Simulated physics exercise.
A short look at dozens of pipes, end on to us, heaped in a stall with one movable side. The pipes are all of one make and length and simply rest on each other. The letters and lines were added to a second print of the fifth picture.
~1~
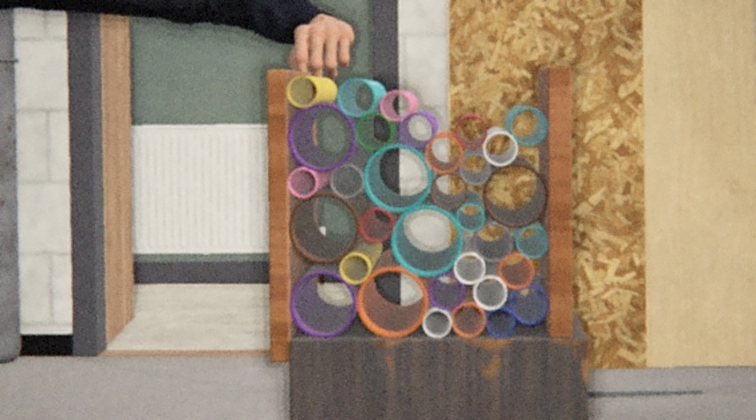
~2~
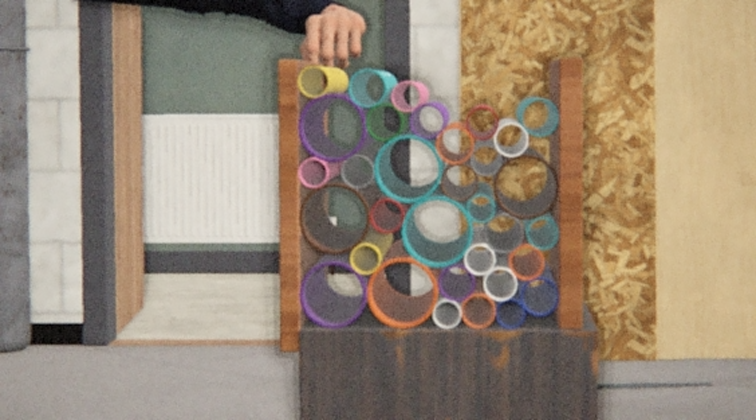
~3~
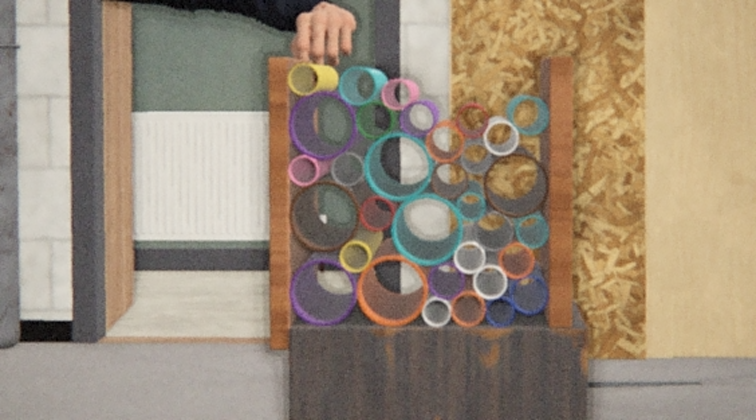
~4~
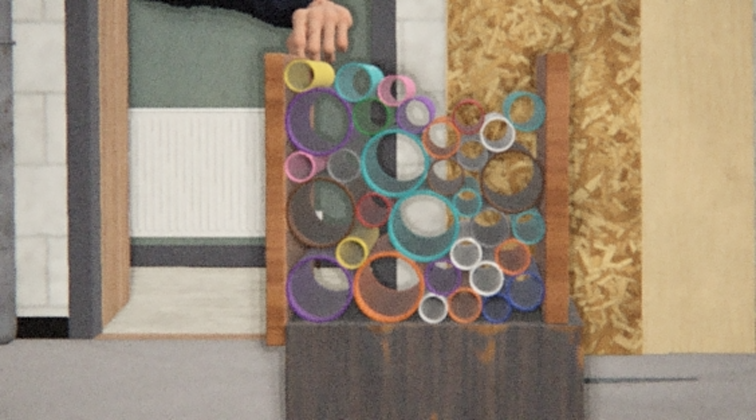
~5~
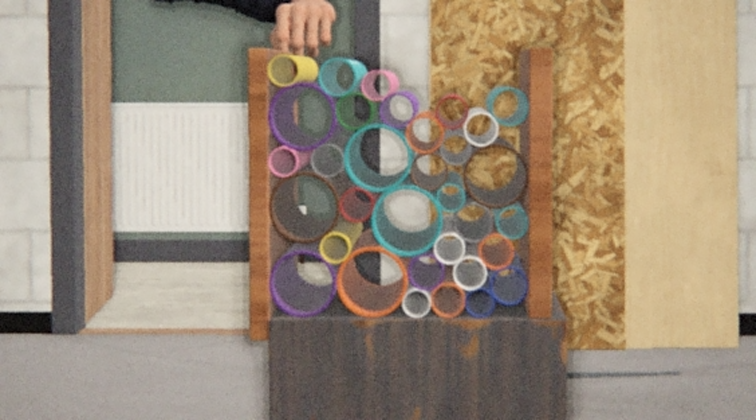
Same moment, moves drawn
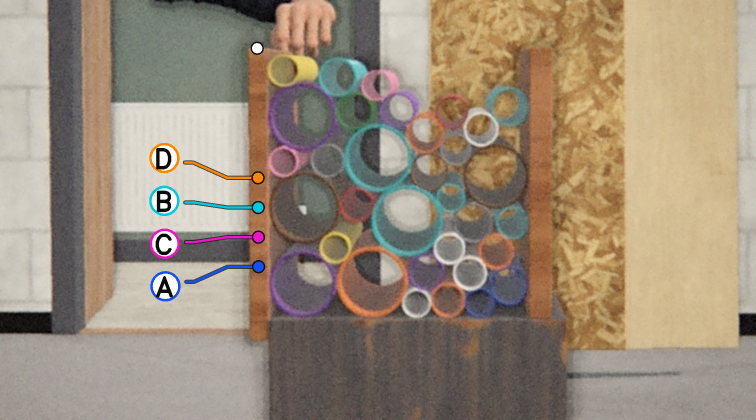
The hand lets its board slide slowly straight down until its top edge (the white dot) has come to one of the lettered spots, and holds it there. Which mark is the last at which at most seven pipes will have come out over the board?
Slide it to C.
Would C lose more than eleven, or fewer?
At C, fewer than eleven.
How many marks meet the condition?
Three of the four.
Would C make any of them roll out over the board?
Yes.
On the copy, A at (258, 266); B at (258, 207); C at (258, 237); D at (258, 178); the white dot at (257, 48).
On C. First, top of the board (268, 133).
Then, top of the board (269, 228).
Finally, top of the board (269, 237), five out over the board.
By contrast, A more than seven out over the board; B about four out over the board; D one out over the board.
